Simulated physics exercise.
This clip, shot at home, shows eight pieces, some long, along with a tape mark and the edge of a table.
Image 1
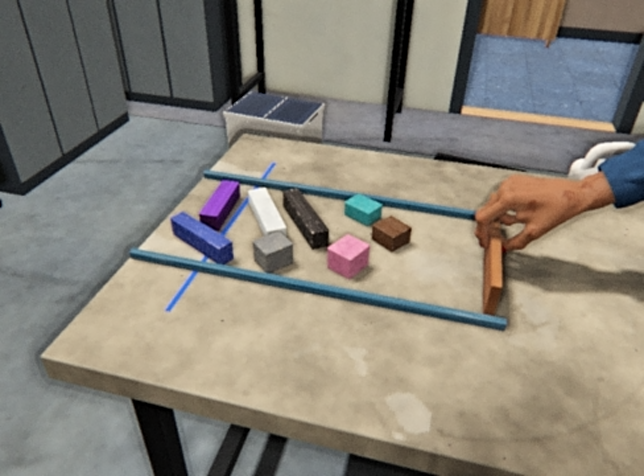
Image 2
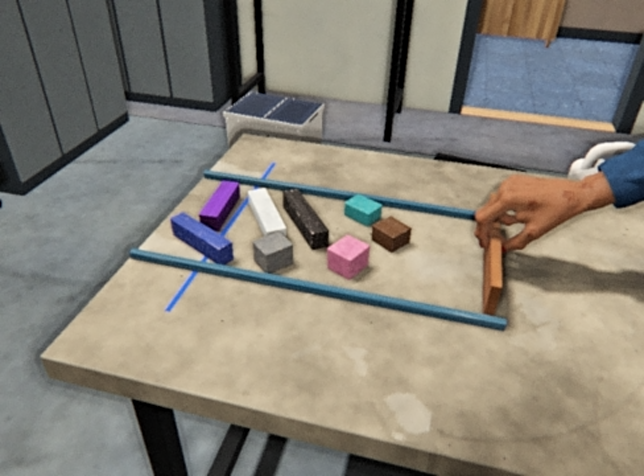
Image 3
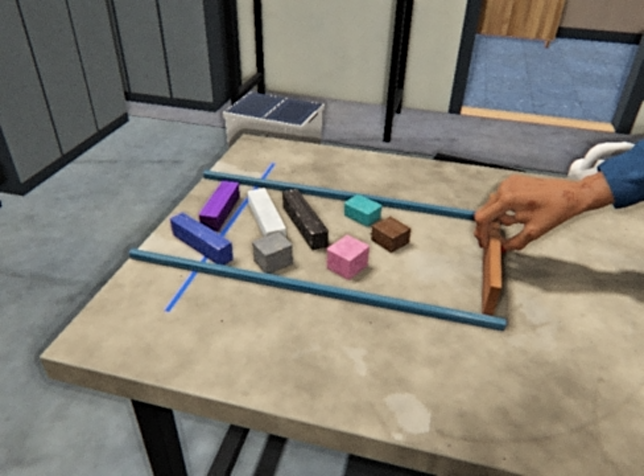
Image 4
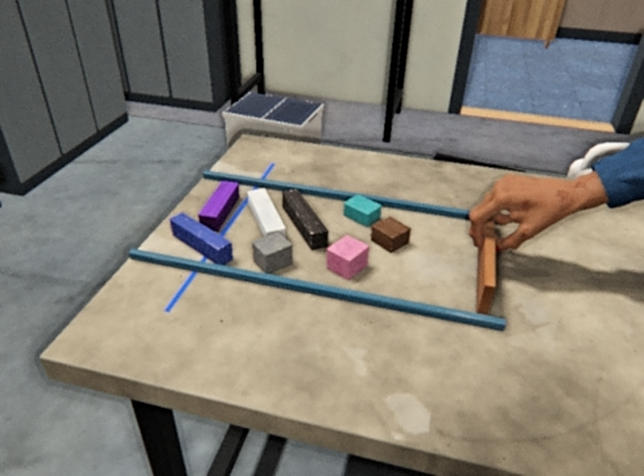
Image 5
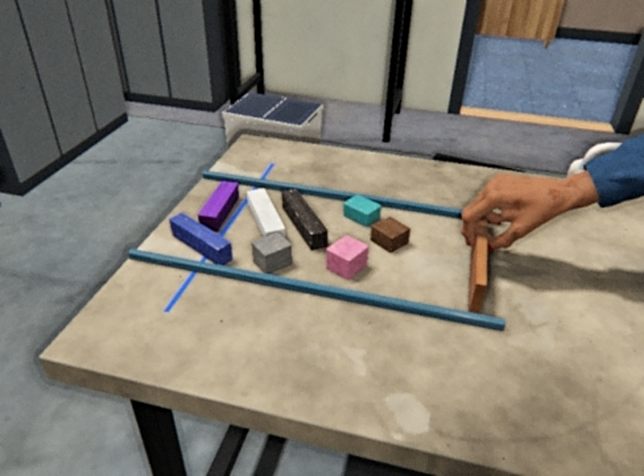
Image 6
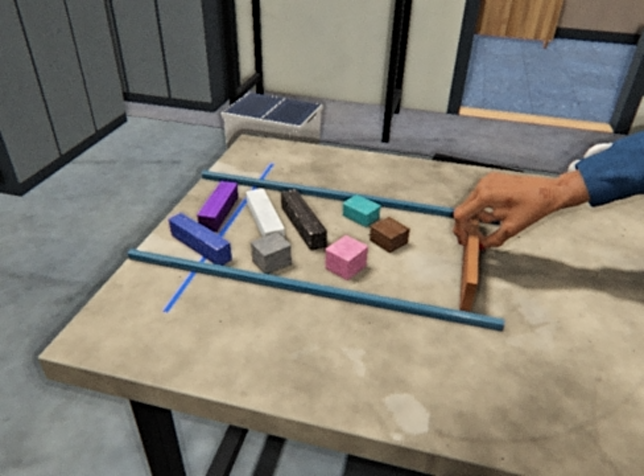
The clip shows eight coloured blocks lying between two teal rails on a table, near a blue line, while a hand at the right holds an upright orange-brown board still, then slides it slightly left without touching the blocks.
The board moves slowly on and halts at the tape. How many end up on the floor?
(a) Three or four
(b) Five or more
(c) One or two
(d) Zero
Option c: One or two.
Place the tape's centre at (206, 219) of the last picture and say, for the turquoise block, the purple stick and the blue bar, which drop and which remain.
The turquoise block stays put; the purple stick topples off; and the blue bar topples off.
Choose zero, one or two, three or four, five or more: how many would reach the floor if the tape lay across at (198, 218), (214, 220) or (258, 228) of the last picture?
Well, going through them: Five or over, then three to four, then none at all.
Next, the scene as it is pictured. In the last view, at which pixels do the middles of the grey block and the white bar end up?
You'll see the grey block at (166, 240), with the white bar at (181, 204).
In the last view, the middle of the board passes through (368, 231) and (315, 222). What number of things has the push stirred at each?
So 3, and at the other place 6.
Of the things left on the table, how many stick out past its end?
That comes to 1 of them.
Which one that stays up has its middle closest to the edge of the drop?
Going by centres, it is the white bar.
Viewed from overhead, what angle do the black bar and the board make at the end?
It measures close to 5 degrees.
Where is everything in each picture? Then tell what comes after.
The first frame shows purple stick (221, 205); blue bar (201, 238); white bar (267, 215); board (492, 250); tape (231, 222).
The second frame shows blue bar (201, 239); brown block (391, 234).
The third frame shows white bar (266, 215); turquoise block (363, 210).
The fourth frame shows purple stick (220, 205); grey block (273, 253).
The fifth frame shows blue bar (200, 239); board (479, 249).
The sixth frame shows purple stick (219, 206); blue bar (200, 239); white bar (265, 216); board (470, 248); tape (230, 223).
A little later, none off yet; purple stick at rest near (219, 206); blue bar at rest near (200, 239); white bar at rest near (265, 216).
Next, none off yet; purple stick at rest near (219, 206); blue bar at rest near (200, 239); white bar moving near (259, 216).
Later still, none off yet; purple stick shifted a little near (196, 203); blue bar shifted a little near (167, 231); white bar shifted about its own width near (211, 210).
When it is over, the number that fall off is one or two; down, blue bar and purple stick.
